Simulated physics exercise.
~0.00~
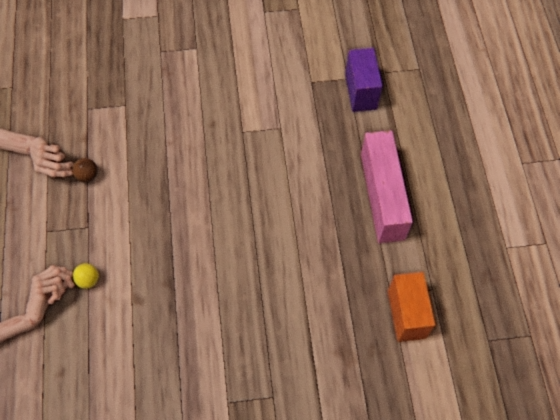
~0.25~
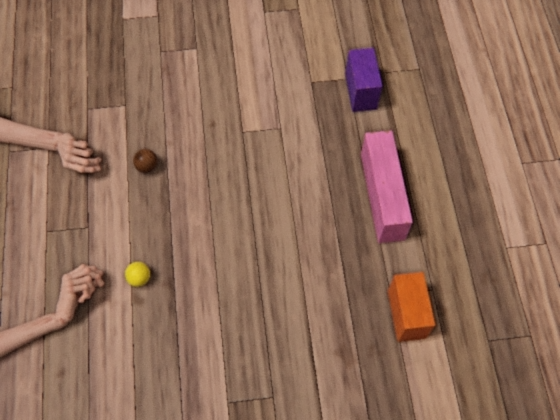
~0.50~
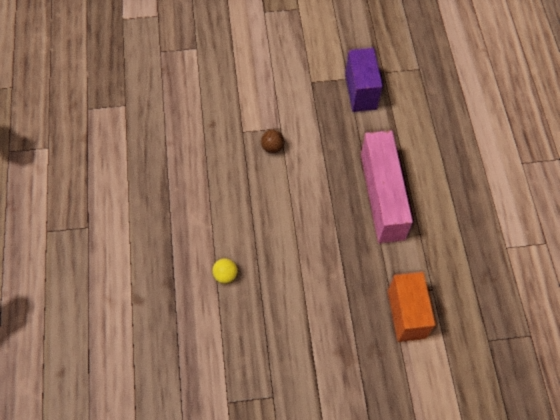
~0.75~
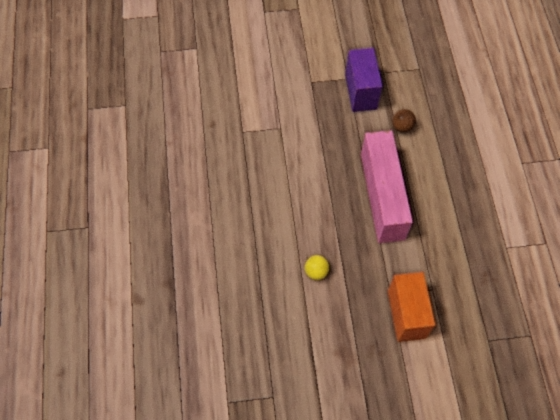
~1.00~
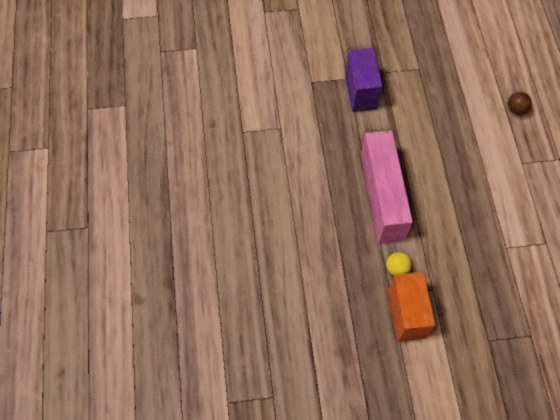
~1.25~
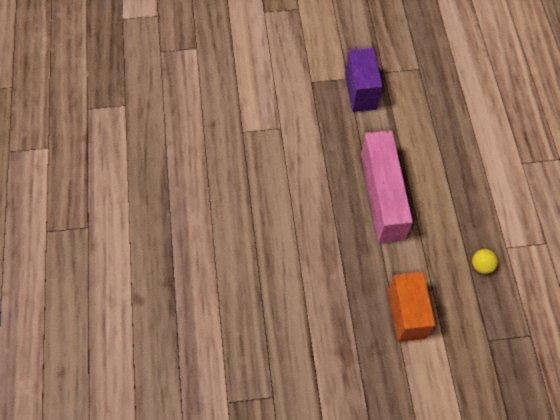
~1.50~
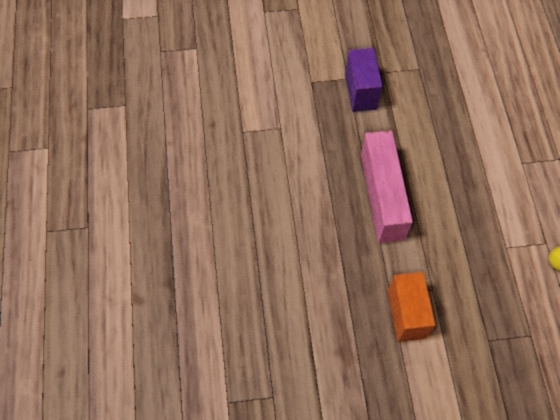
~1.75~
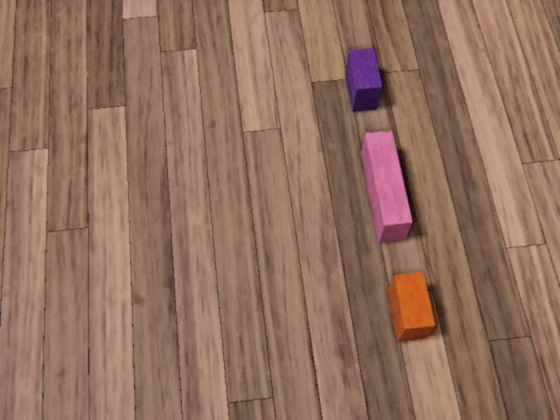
Two hands roll a brown ball and a yellow ball right, through gaps between blocks.
